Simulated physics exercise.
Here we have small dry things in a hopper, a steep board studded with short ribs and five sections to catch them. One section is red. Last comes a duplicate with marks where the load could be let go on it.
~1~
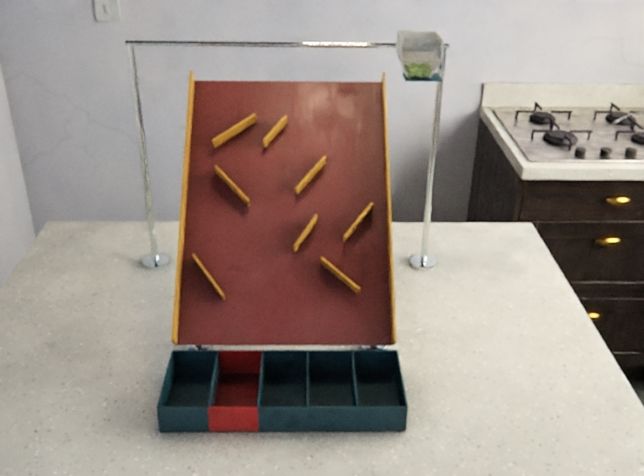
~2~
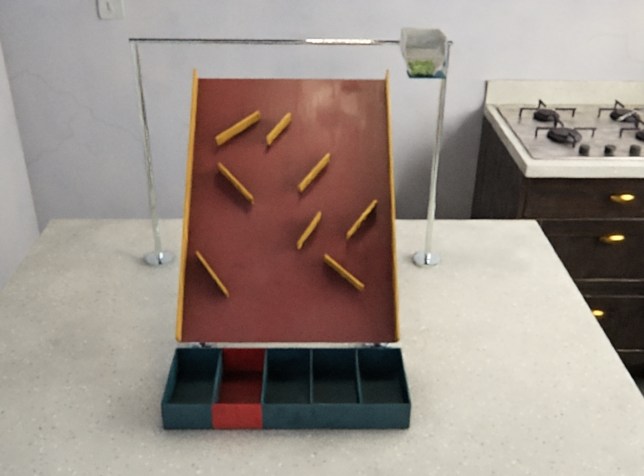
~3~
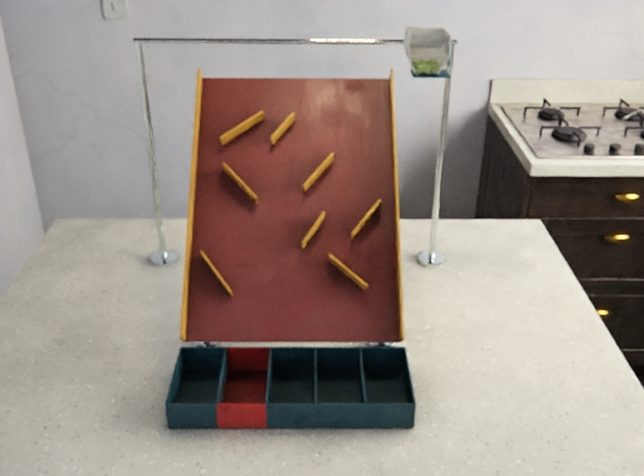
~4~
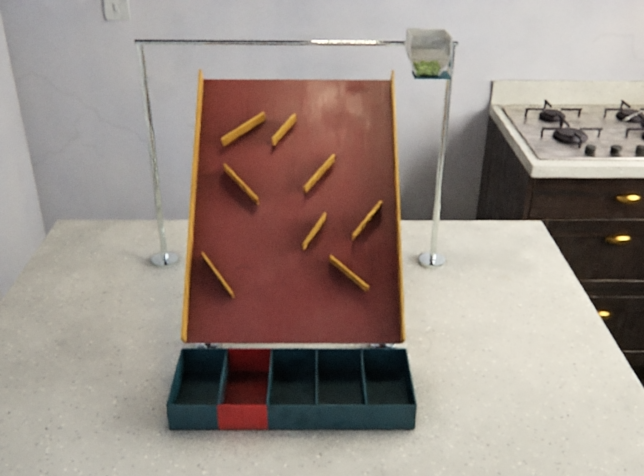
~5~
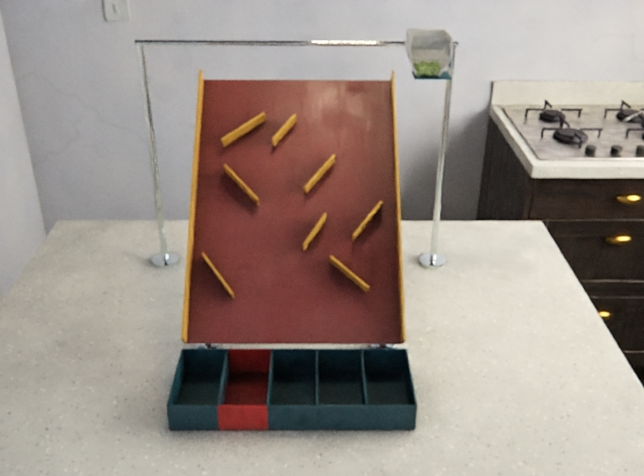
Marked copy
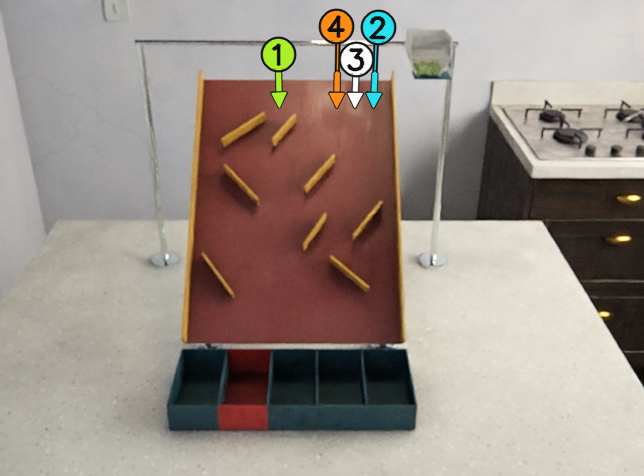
A steep reddish-brown board with yellow side rails stands on a pale speckled countertop, seen from the front and slightly above, with a stove over dark drawers behind at right. Short slanted yellow ribs stud it, a clear hopper of small green things hangs from a metal frame at upper right, and five dark teal sections, the second from left red, sit below. Only the camera shifts slightly, then settles; nothing else moves.
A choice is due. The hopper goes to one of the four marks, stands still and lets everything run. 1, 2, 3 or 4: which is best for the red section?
The answer is mark 4.
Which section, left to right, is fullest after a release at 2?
The fifth.
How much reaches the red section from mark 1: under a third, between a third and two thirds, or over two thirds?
It is under a third.
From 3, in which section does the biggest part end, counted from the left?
It is the fifth one.
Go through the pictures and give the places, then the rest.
In the first frame, hopper near (417, 72), dried peas, door shut.
In the second frame, ribs (216, 138) to (259, 111), (267, 138) to (290, 112), (219, 163) to (252, 198).
In the third frame, ribs (303, 186) to (333, 153), (302, 244) to (325, 211), (352, 233) to (381, 199).
In the fourth frame, ribs (202, 252) to (232, 293), (330, 255) to (368, 287).
In the fifth frame, red section near (243, 416), number 2 of 5 from the left.
On the marked copy, mark 1 meets the board at (279, 101); mark 2 meets the board at (373, 102); mark 3 meets the board at (355, 102); mark 4 meets the board at (336, 102).
If 1 is chosen, a small share in the red section, all but a few in other sections.
If 2 is chosen, a small share in the red section, the bulk in other sections, only a few outside the box.
If 3 is chosen, a small share in the red section, the bulk in other sections, a small share outside the box.
If 4 is chosen, close to a third in the red section, close to two thirds in other sections.
